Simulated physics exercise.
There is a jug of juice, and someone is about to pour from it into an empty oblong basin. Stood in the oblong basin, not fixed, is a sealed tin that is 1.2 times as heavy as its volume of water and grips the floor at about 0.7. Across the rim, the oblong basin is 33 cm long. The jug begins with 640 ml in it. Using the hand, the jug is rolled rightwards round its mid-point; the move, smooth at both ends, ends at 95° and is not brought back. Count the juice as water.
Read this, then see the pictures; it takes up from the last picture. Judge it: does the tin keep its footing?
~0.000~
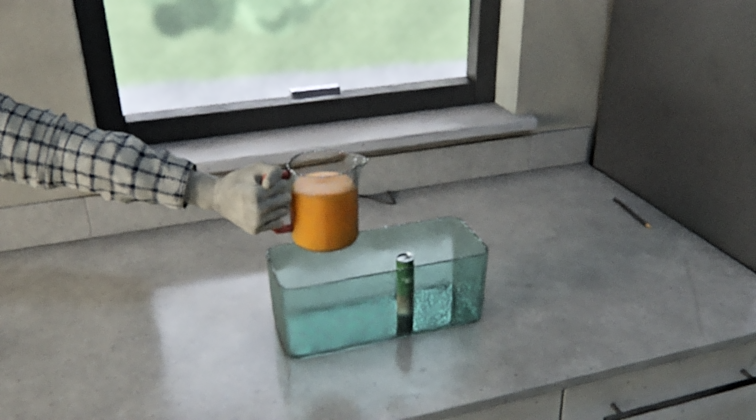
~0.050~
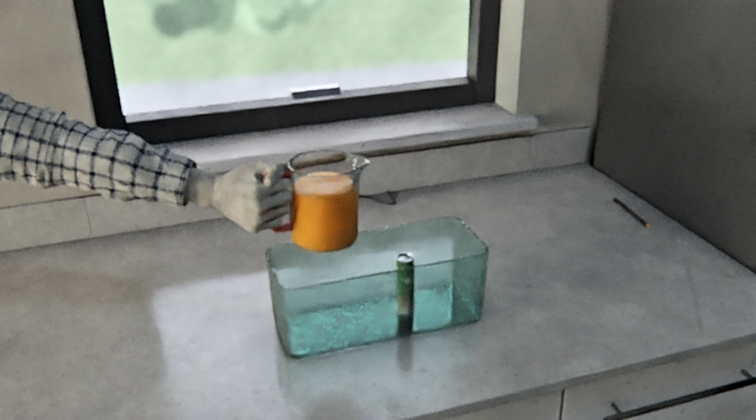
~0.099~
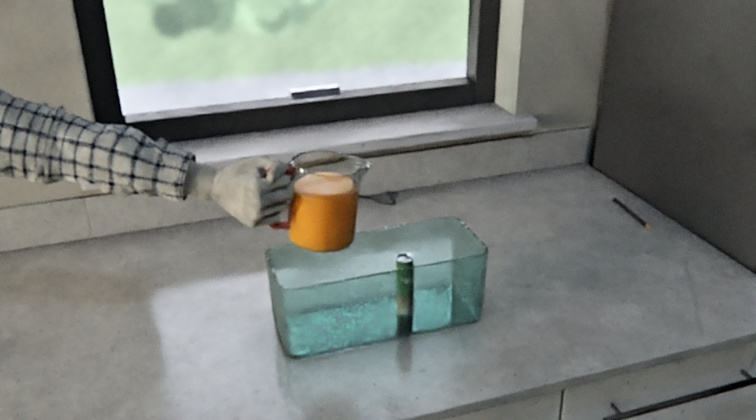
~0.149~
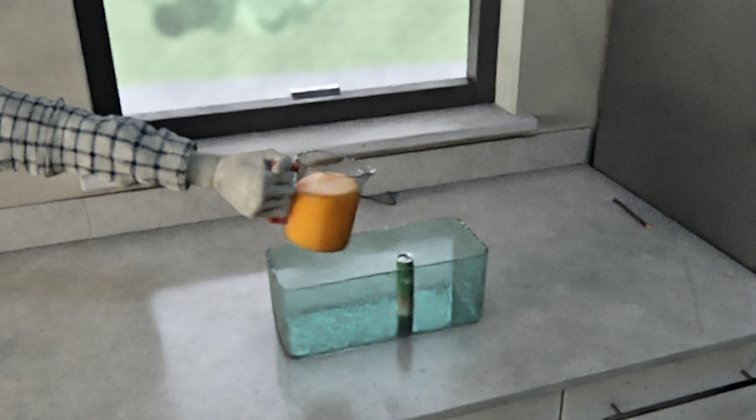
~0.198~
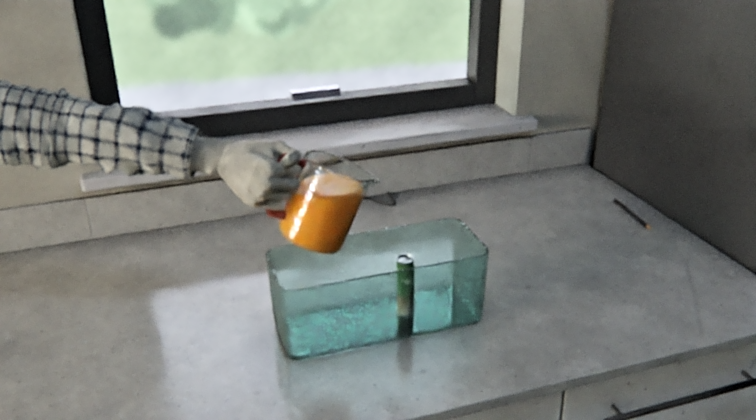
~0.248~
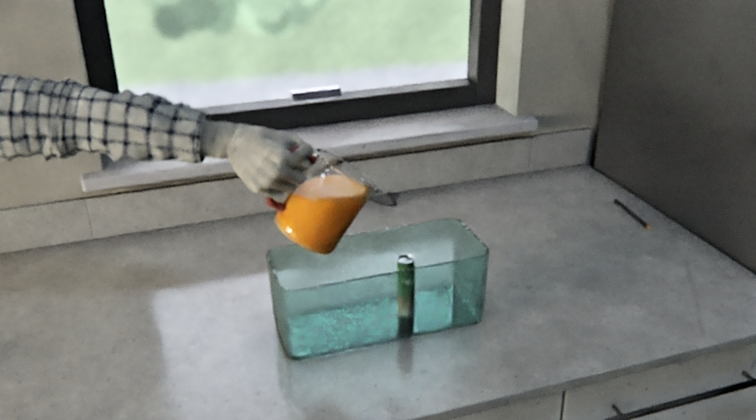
No, it tips over.
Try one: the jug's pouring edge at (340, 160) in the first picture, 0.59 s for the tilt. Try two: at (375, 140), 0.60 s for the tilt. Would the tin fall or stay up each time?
The tin stays vertical the first time and stays vertical the second time.
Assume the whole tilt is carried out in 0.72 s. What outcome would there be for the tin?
Tips over.
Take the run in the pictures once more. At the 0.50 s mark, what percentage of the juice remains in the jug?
70 %.
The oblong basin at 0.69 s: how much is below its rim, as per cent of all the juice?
Roughly 58 percent of it.
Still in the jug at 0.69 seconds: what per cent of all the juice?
About 30 percent.
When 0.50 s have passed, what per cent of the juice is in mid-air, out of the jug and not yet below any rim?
16 %.
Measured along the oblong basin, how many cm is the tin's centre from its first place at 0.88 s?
About 6 cm.
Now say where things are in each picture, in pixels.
In the first frame, tilt 0°; pouring edge (368, 158); surface from (290, 188) to (353, 179); the oblong basin's rim runs from (273, 270) to (474, 234); the tin's top is at (405, 260).
In the second frame, tilt 2°; pouring edge (369, 160); surface from (290, 188) to (354, 179).
In the third frame, tilt 6°; pouring edge (371, 163); surface from (292, 188) to (355, 180).
In the fourth frame, tilt 14°; pouring edge (376, 170); surface from (292, 189) to (358, 180).
In the fifth frame, tilt 24°; pouring edge (379, 179); surface from (292, 195) to (362, 182).
In the sixth frame, tilt 36°; pouring edge (382, 190); surface from (286, 203) to (370, 184).
Then, 0.50 s in, the tilt is 90° and 70 per cent is still to pour; the tin stands where it began.
Then, 0.69 s in, the tilt is 95° and 29 per cent is still to pour; the tin leans 8°.
Then, 0.88 s in, the tilt is 95° and 12 per cent is still to pour; the tin lies on its side.
Then, 1.09 s in, the tilt is 95° and 5 per cent is still to pour; the tin lies on its side.
Finally, the tin lies on its side.
